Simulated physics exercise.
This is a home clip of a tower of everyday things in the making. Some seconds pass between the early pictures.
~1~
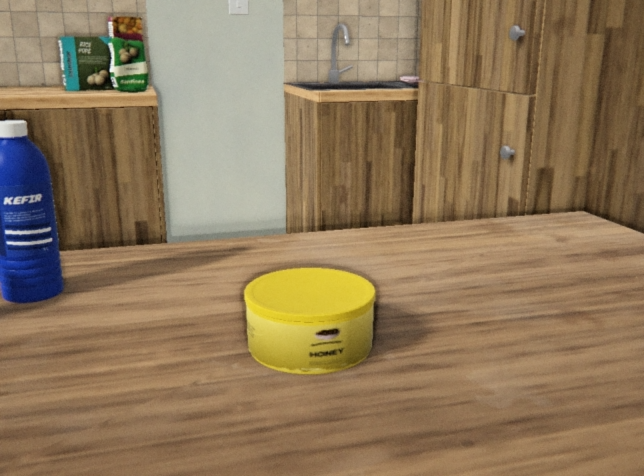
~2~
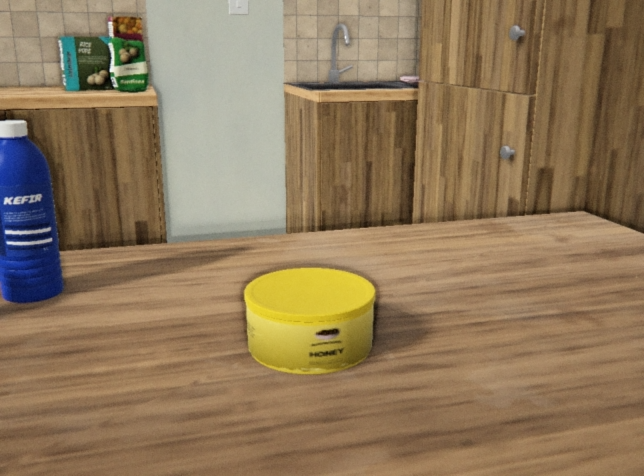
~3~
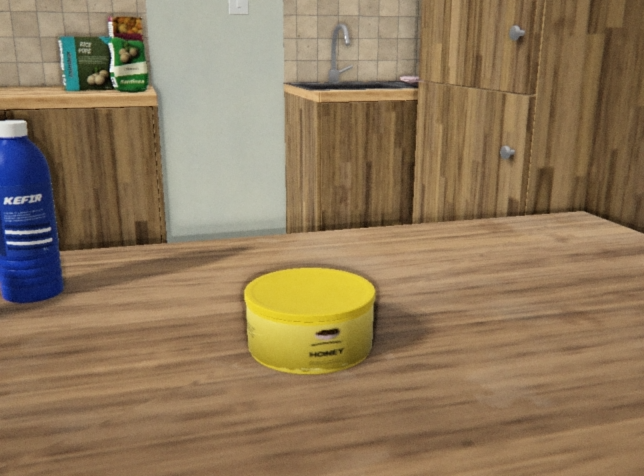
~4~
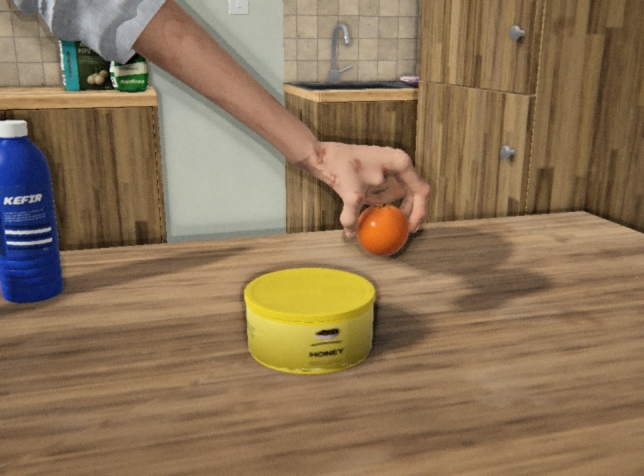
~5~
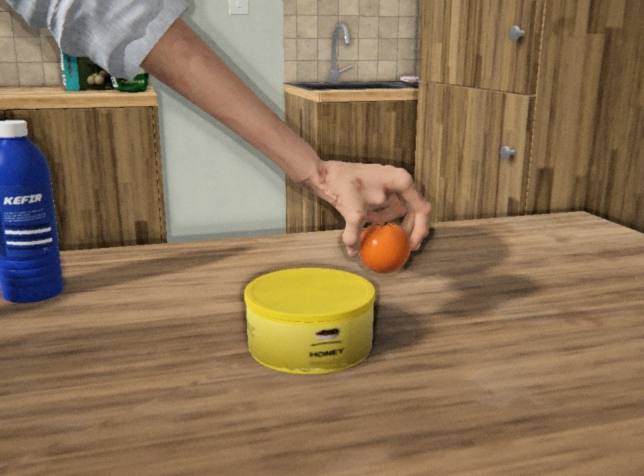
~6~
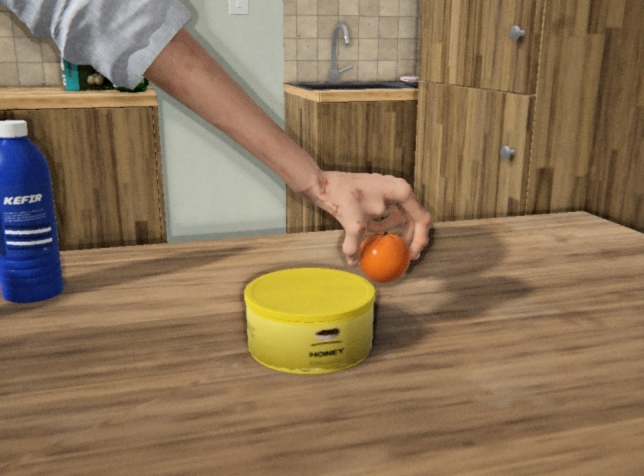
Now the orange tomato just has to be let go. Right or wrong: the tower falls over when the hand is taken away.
Right.
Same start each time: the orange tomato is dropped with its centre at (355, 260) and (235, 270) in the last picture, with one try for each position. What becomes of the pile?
Result of try one: The pile remains stable; result of try two: The pile tips over.
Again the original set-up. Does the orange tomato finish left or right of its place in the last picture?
It shifts to the viewer's right.
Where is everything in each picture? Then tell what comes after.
In the first picture, the last thing is not in view yet; blue bottle (23, 211).
In the second picture, the last thing is not in view yet; yellow tub (310, 318).
In the third picture, the last thing is not in view yet.
In the fourth picture, coming down; orange tomato (383, 229); blue bottle (23, 211).
In the fifth picture, coming down; orange tomato (385, 247); yellow tub (310, 318).
In the sixth picture, in place under the hand; orange tomato (384, 257).
Then, 0.20 s after the last picture, orange tomato rolled a little near (394, 271).
Then, 0.30 s after the last picture, orange tomato now fallen.
Then, 0.40 s after the last picture, nothing new.
At rest, fallen, orange tomato; the other 3 in place. Seen from the same camera at the end, orange tomato near (412, 310). The pile loses its balance.
